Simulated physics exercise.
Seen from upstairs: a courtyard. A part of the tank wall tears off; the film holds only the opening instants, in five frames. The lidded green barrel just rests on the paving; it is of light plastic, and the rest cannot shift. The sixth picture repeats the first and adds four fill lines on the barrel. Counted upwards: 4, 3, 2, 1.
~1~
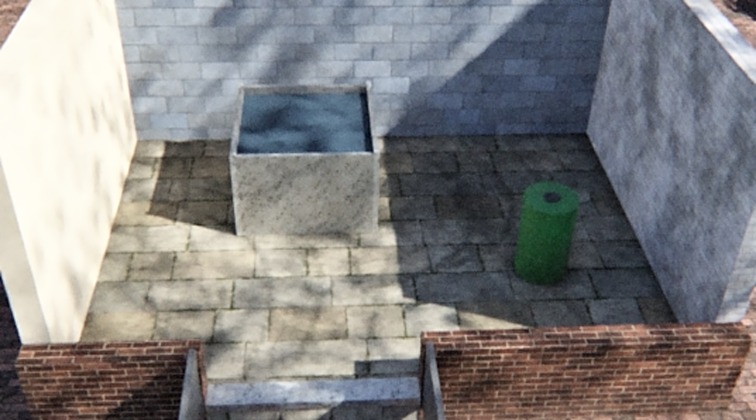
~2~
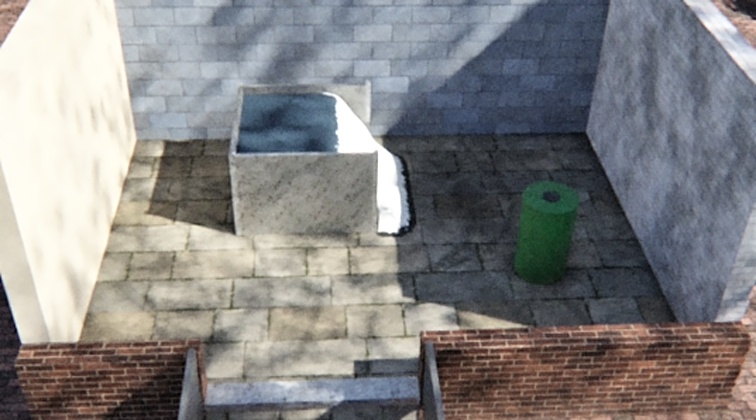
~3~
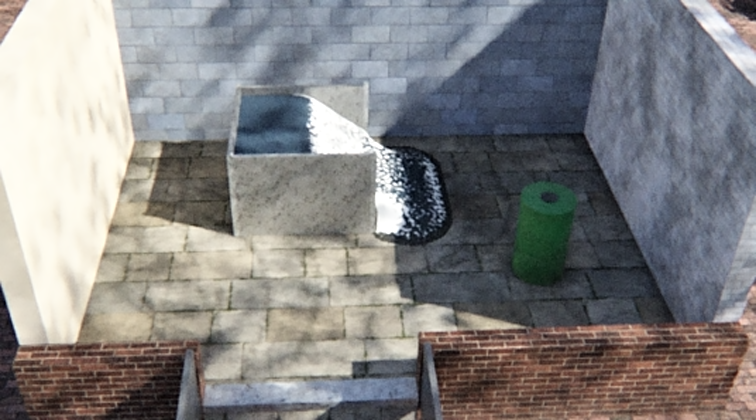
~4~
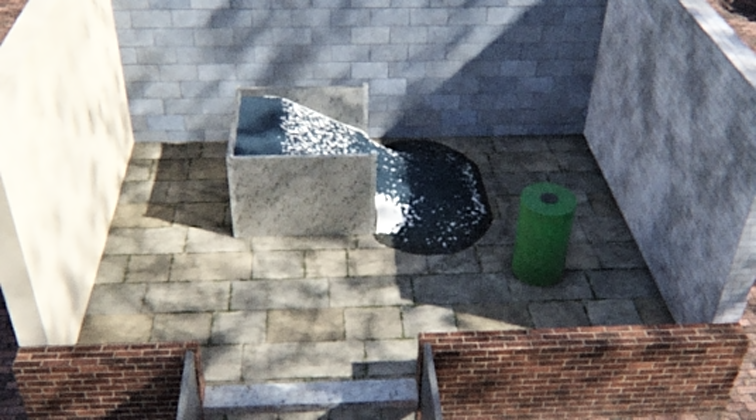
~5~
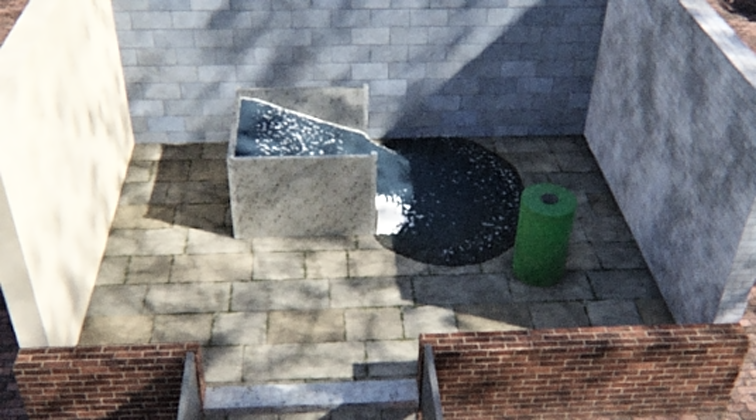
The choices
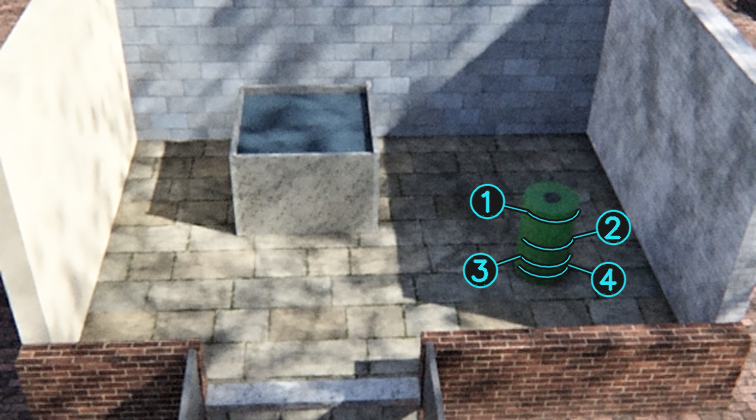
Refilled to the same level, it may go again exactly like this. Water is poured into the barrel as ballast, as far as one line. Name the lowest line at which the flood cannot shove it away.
Level 2 just does it.
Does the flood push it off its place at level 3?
Yes.
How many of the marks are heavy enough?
Two.
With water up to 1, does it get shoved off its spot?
No, that is safe.
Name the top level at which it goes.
3 it is.
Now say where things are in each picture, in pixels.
In the first picture, lid of the green barrel at (552, 197); tank full, its middle at (305, 124); open gate at (312, 339).
In the second picture, 3 % of the ground wet, in view closest to the barrel at (400, 226).
In the third picture, 7 % of the ground wet, in view closest to the barrel at (444, 221).
In the fourth picture, 11 % of the ground wet, in view closest to the barrel at (466, 239).
In the fifth picture, lid of the green barrel at (549, 199); 17 % of the ground wet, in view closest to the barrel at (504, 243).
On the marked copy, 1 at (557, 222); 2 at (552, 249); 3 at (549, 266); 4 at (547, 277); from the bottom up 4, 3, 2, 1.
Choosing 1, it does not move.
Choosing 2, it does not move.
Choosing 3, it is pushed about half its own width away.
Choosing 4, it is pushed about 5 times its own width away.
